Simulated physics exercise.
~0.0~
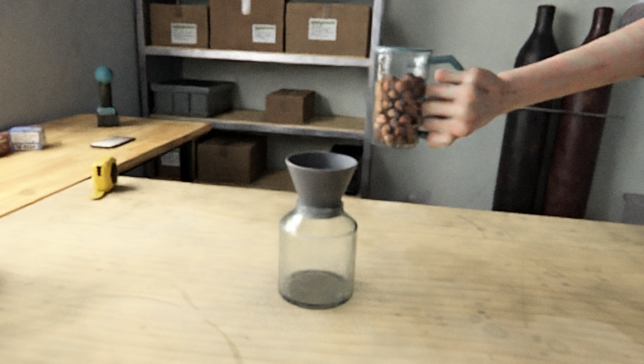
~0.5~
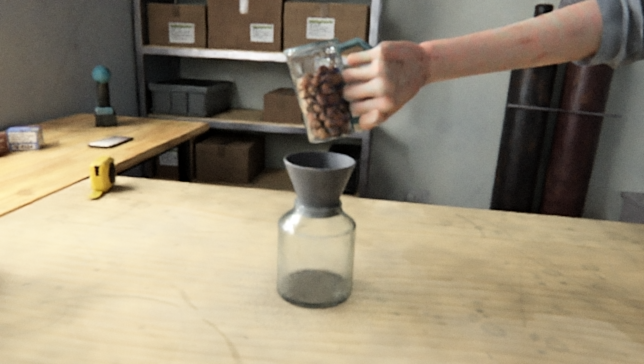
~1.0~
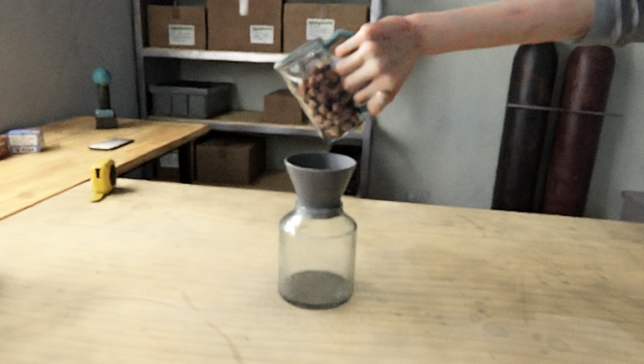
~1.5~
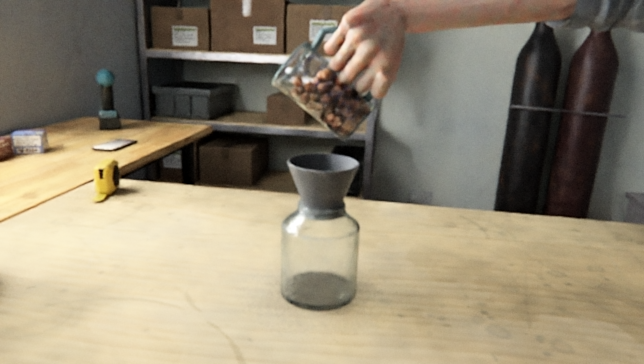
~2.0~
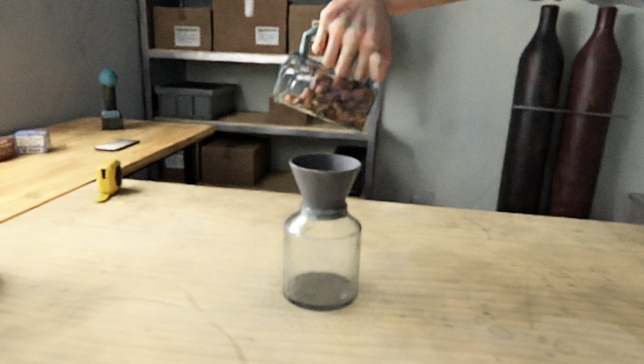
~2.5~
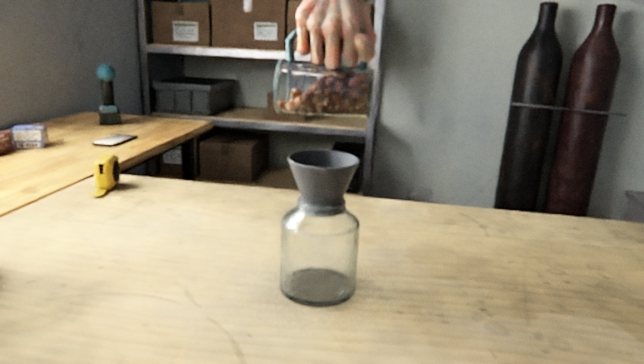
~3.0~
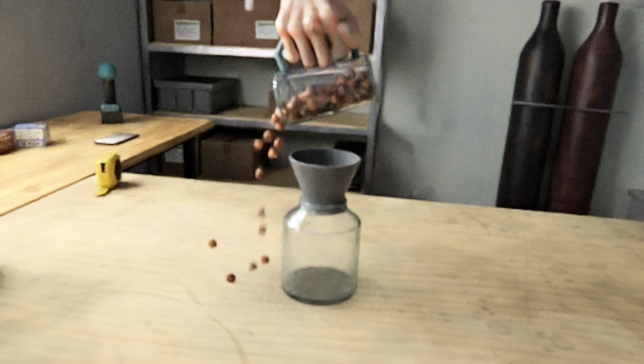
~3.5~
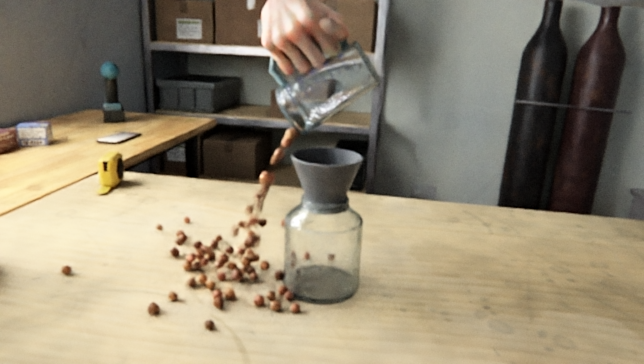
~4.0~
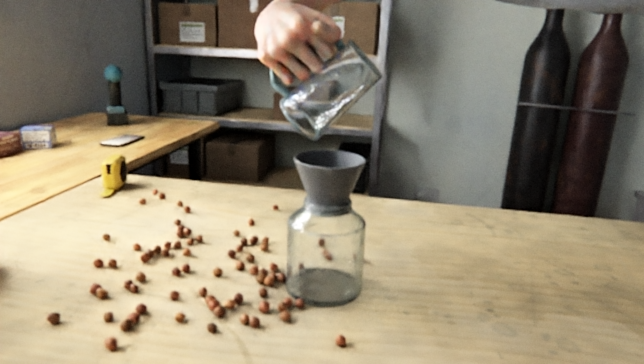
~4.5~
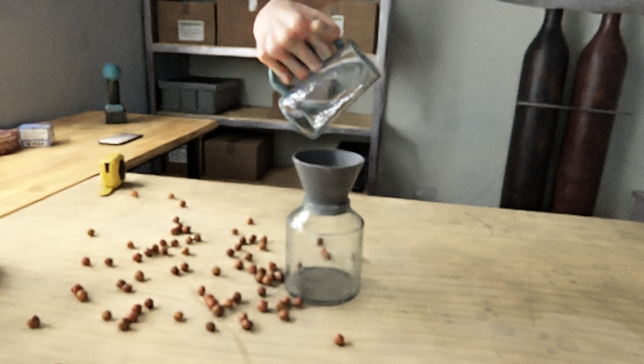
Hand tipping a clear cup of hazelnuts above a funnel-topped glass jar, missing it and scattering the nuts across the wooden table.
